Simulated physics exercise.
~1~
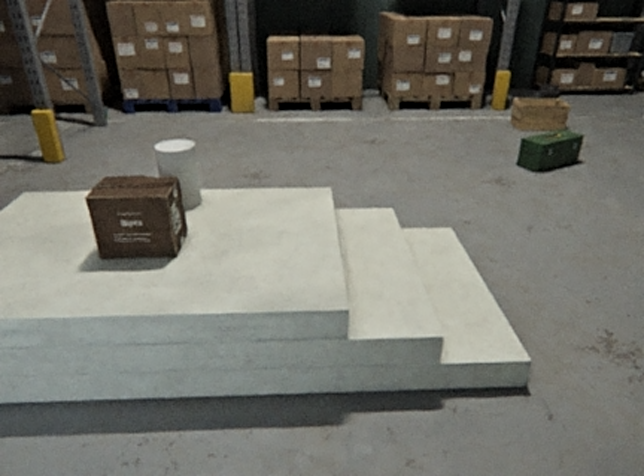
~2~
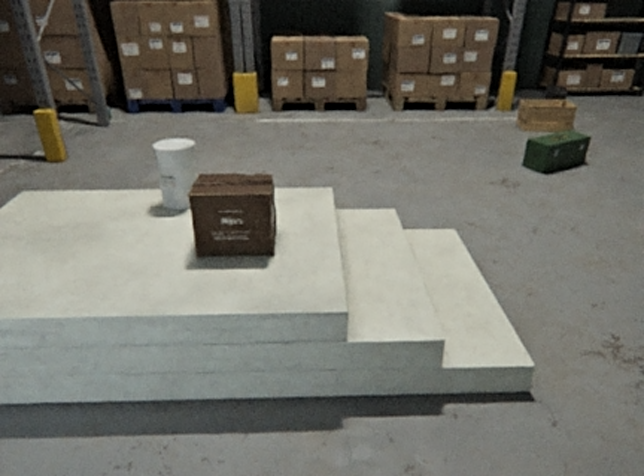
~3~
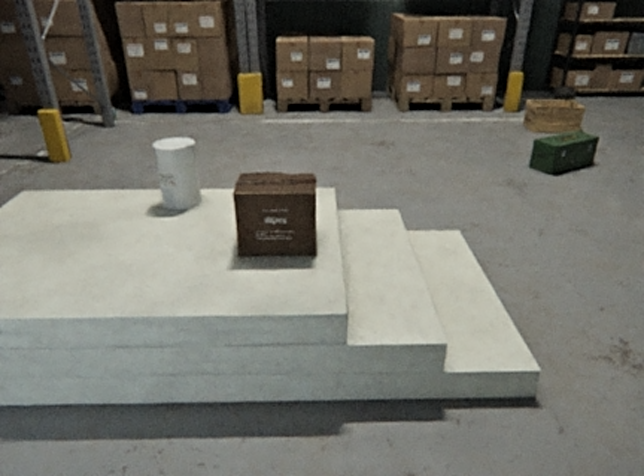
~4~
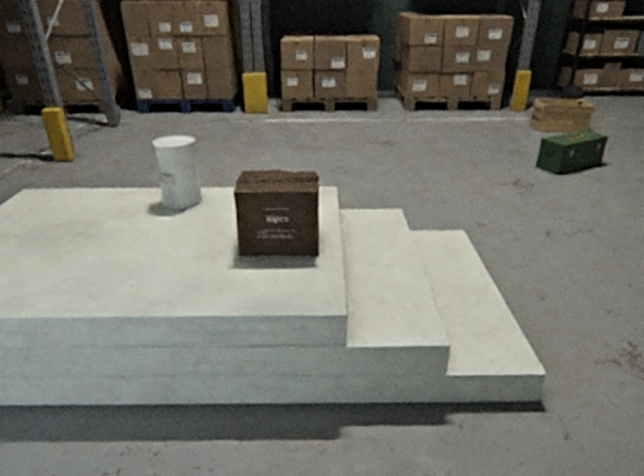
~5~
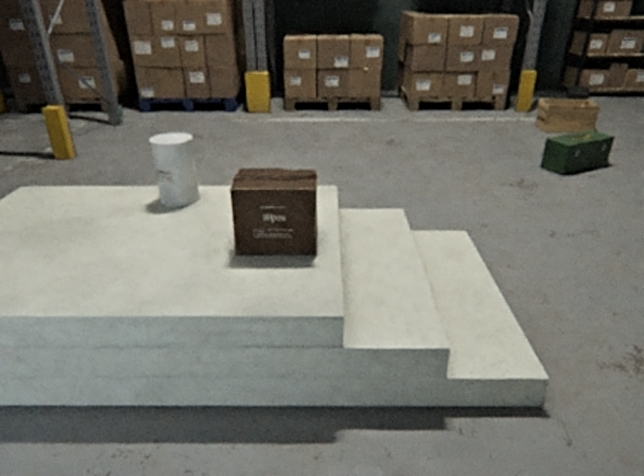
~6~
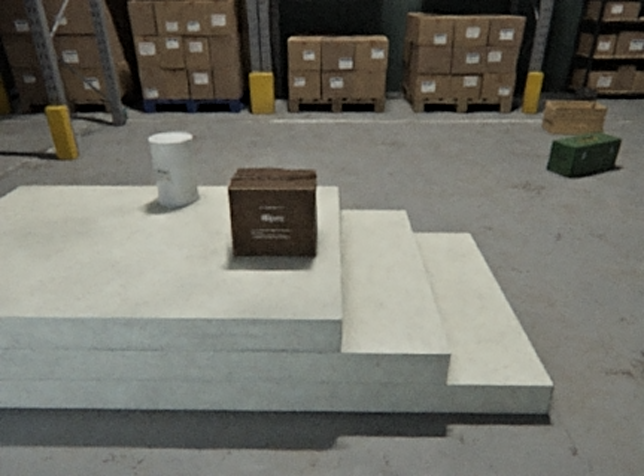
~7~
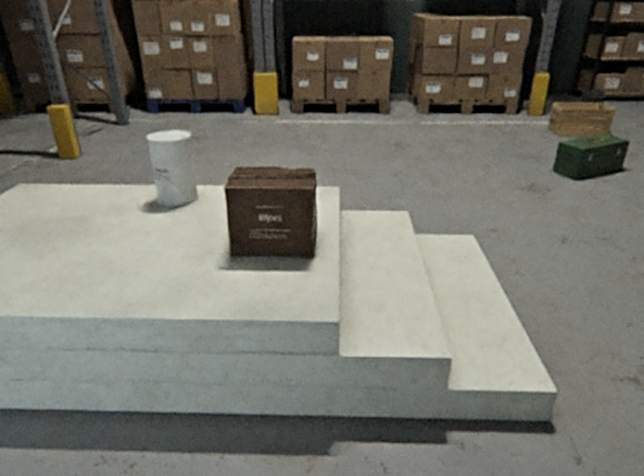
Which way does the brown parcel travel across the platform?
The brown parcel moves to the right, towards the steps, and stays upright on the platform.
On a low pale platform in a warehouse, a brown parcel sliding right past a white canister and stopping upright before the steps.
